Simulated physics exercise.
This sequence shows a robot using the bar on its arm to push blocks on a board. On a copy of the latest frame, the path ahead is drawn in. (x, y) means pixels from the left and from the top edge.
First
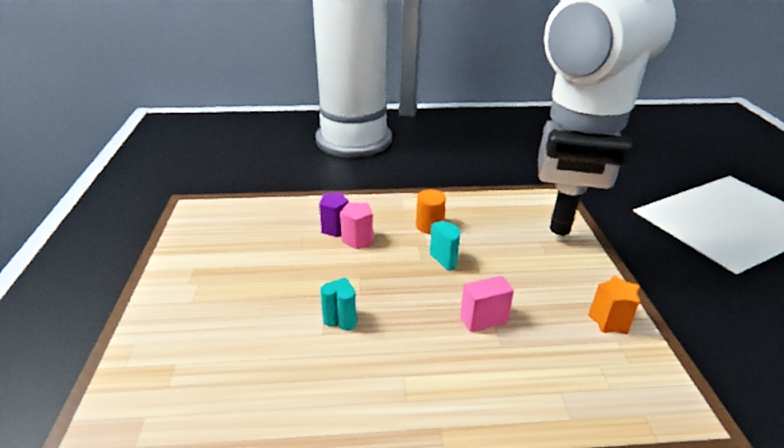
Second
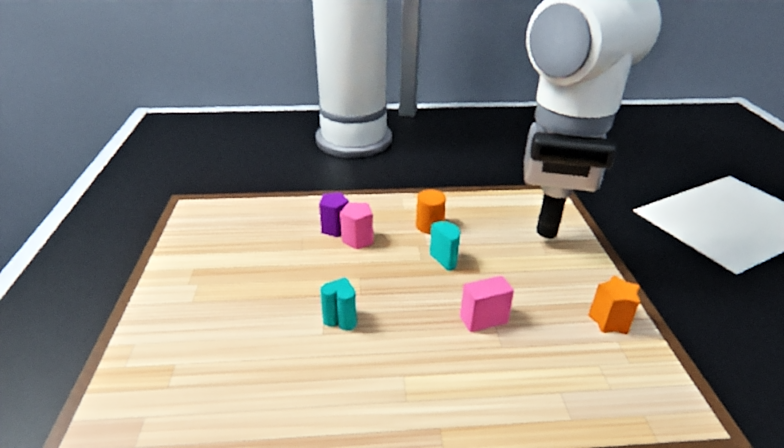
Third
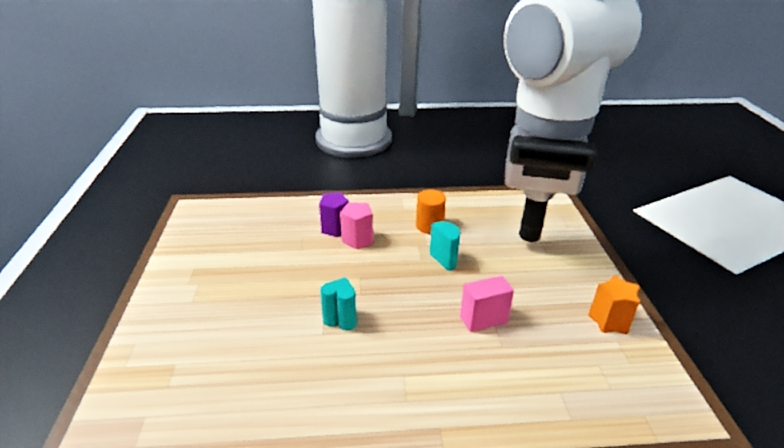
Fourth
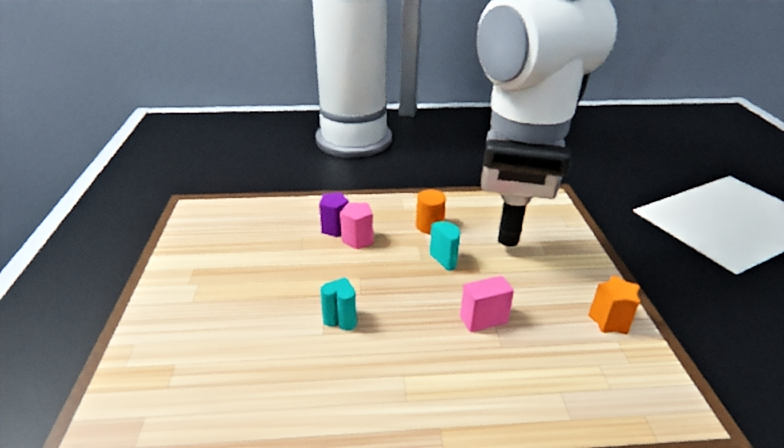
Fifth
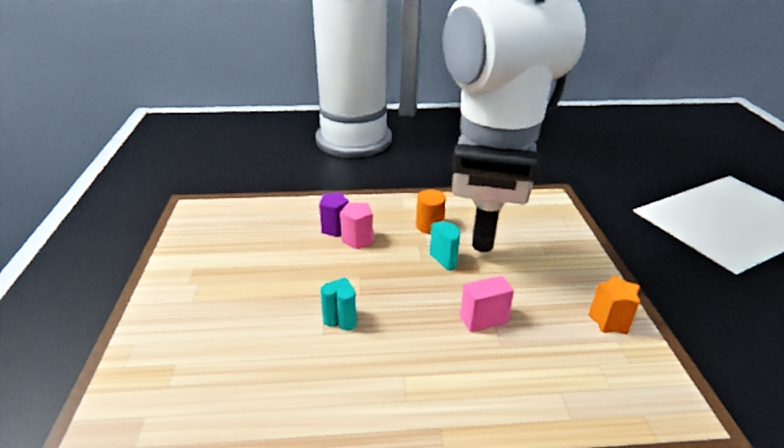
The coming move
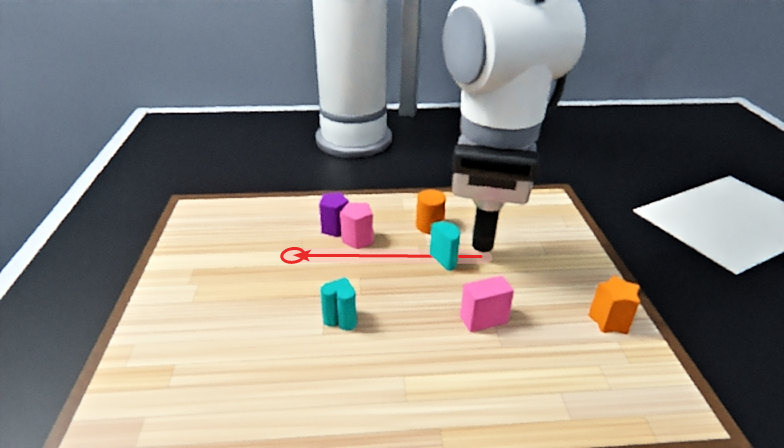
Robot arm with a black bar moving left across a wooden board, nearing a turquoise block while the coloured blocks stay still.
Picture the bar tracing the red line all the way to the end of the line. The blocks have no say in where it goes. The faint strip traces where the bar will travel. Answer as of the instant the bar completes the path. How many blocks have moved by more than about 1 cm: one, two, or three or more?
It moves one block.
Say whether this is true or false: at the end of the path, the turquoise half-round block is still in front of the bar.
False.
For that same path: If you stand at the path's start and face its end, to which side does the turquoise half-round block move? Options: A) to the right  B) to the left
Choice B: To the left.
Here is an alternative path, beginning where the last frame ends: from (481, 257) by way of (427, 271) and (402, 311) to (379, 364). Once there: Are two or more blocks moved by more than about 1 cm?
I expect not.
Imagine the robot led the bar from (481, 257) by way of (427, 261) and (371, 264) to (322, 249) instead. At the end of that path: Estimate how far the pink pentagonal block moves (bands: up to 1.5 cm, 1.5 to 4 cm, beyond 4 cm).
It goes under 1.5 cm.
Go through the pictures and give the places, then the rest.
Lower end of the bar at (560, 230), tops of blocks, pink pentagonal block at (357, 210), turquoise half-round block at (448, 229), in the first frame.
Bar at (547, 233), blocks as before, in the second frame.
Bar at (529, 237), blocks as before, in the third frame.
Bar at (508, 241), blocks as before, in the fourth frame.
Bar at (482, 247), pink pentagonal block at (357, 210), turquoise half-round block at (448, 229), in the fifth frame.
The drawn path runs straight from (481, 257) to (293, 255).
What follows on the original path. One third of the way, bar at (419, 246); turquoise half-round block at (401, 233), turned 35° anticlockwise.
Two thirds of the way, bar at (355, 246); turquoise half-round block at (380, 239), turned 70° anticlockwise.
At the end, bar at (292, 246); pink pentagonal block not moved; turquoise half-round block at (380, 239), turned 70° anticlockwise.
